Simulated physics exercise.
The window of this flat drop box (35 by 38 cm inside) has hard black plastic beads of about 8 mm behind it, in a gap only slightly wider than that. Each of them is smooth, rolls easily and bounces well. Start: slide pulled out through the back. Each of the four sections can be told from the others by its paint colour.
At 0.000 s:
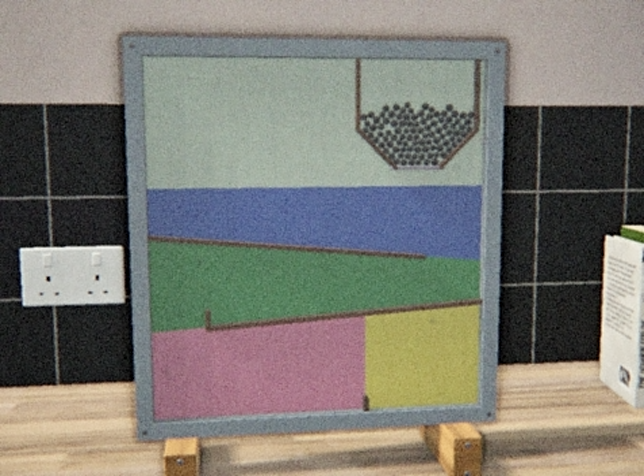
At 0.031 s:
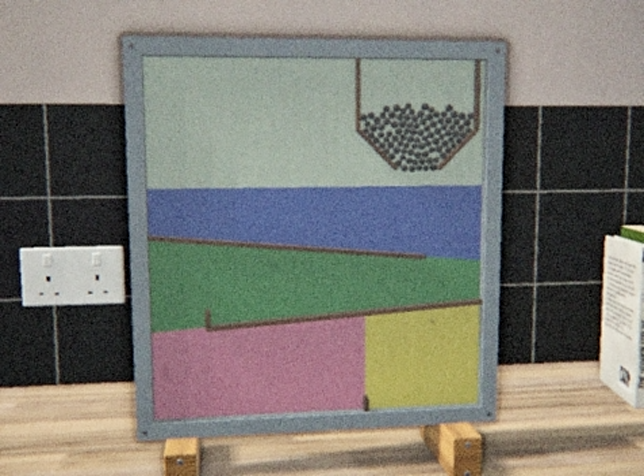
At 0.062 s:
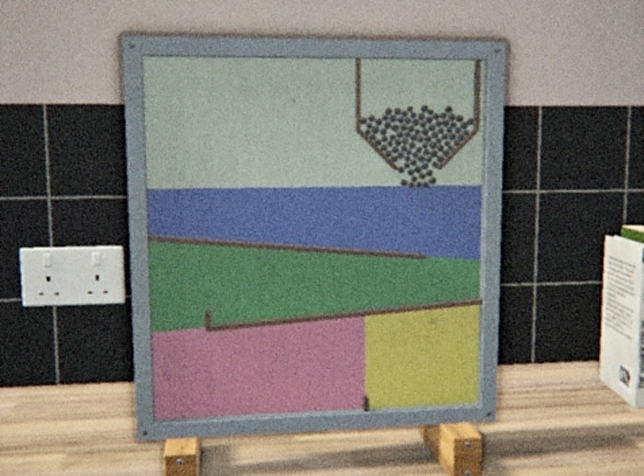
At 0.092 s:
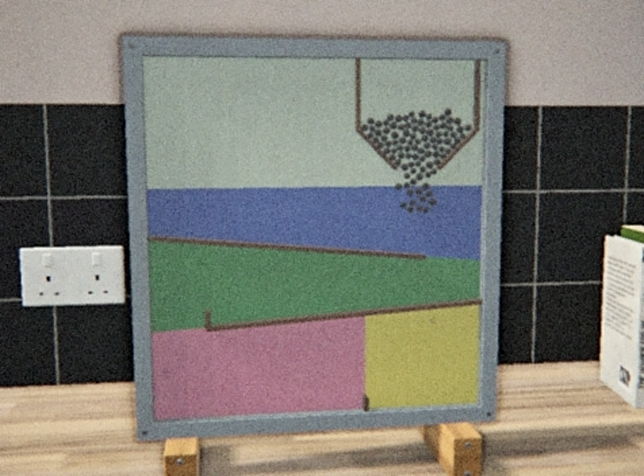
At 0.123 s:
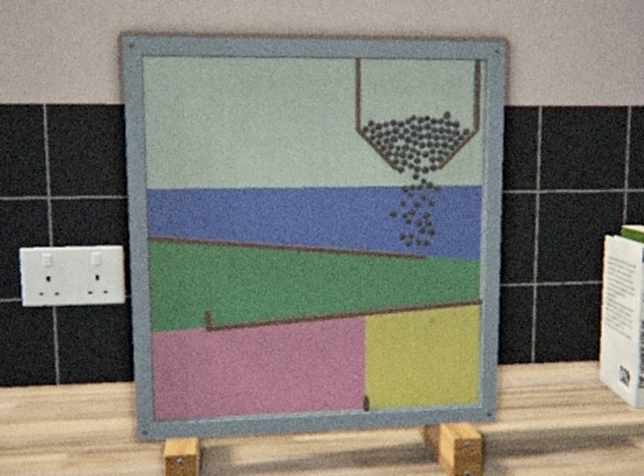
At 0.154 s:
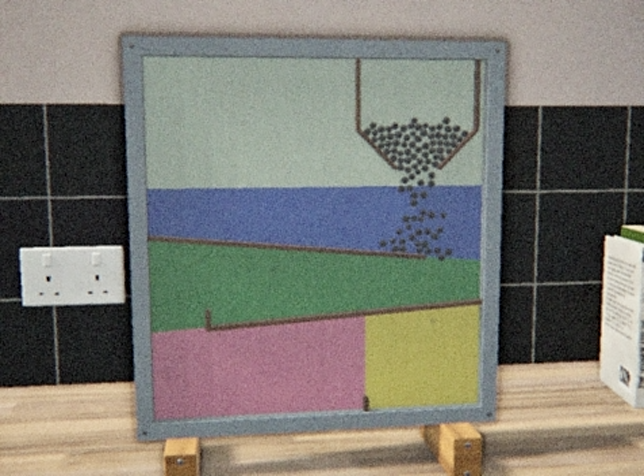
Black beads pour from a hopper through the blue section and scatter on a sloping ledge.
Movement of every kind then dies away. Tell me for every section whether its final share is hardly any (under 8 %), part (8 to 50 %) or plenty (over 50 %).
The shares are pink hardly any, blue hardly any, green plenty, yellow hardly any.
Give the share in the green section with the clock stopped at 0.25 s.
About 15 per cent.
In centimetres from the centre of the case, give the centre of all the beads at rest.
The middle sits around 8 cm right of it and 6 cm below it.
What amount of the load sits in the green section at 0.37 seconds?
40 %.
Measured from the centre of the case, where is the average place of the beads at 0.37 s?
Right: About 10 cm; below: About 1 cm.
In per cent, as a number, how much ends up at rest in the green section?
About 100 %.
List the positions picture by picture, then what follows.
The first picture shows about 100 beads; beads centred (417, 137); pink (264, 368), blue (333, 219), green (299, 283), yellow (423, 356); slide (392, 168) to (442, 168).
The second picture shows beads centred (421, 133); 2 out, bottom bead (412, 169).
The third picture shows beads centred (420, 139); 11 out, bottom bead (411, 185).
The fourth picture shows beads centred (415, 148); 20 out, bottom bead (426, 209).
The fifth picture shows beads centred (418, 161); 29 out, bottom bead (426, 243).
The sixth picture shows beads centred (418, 172); 38 out, bottom bead (442, 257); wall ends (423, 257), (208, 312), (366, 398), (358, 56) to (395, 168), (439, 168) to (478, 58).
After 0.25 s, the beads' middle is 11 cm right of and 3 cm above the centre; blue 50 %, green 15 %.
After 0.37 s, the beads' middle is 10 cm right of and 1 cm below the centre; blue 55 %, green 40 %.
After 0.60 s, the beads' middle is 9 cm right of and 4 cm below the centre; blue 35 %, green 65 %.
All still by 2.9 s, pink 0 %, blue 0 %, green 100 %, yellow 0 %.
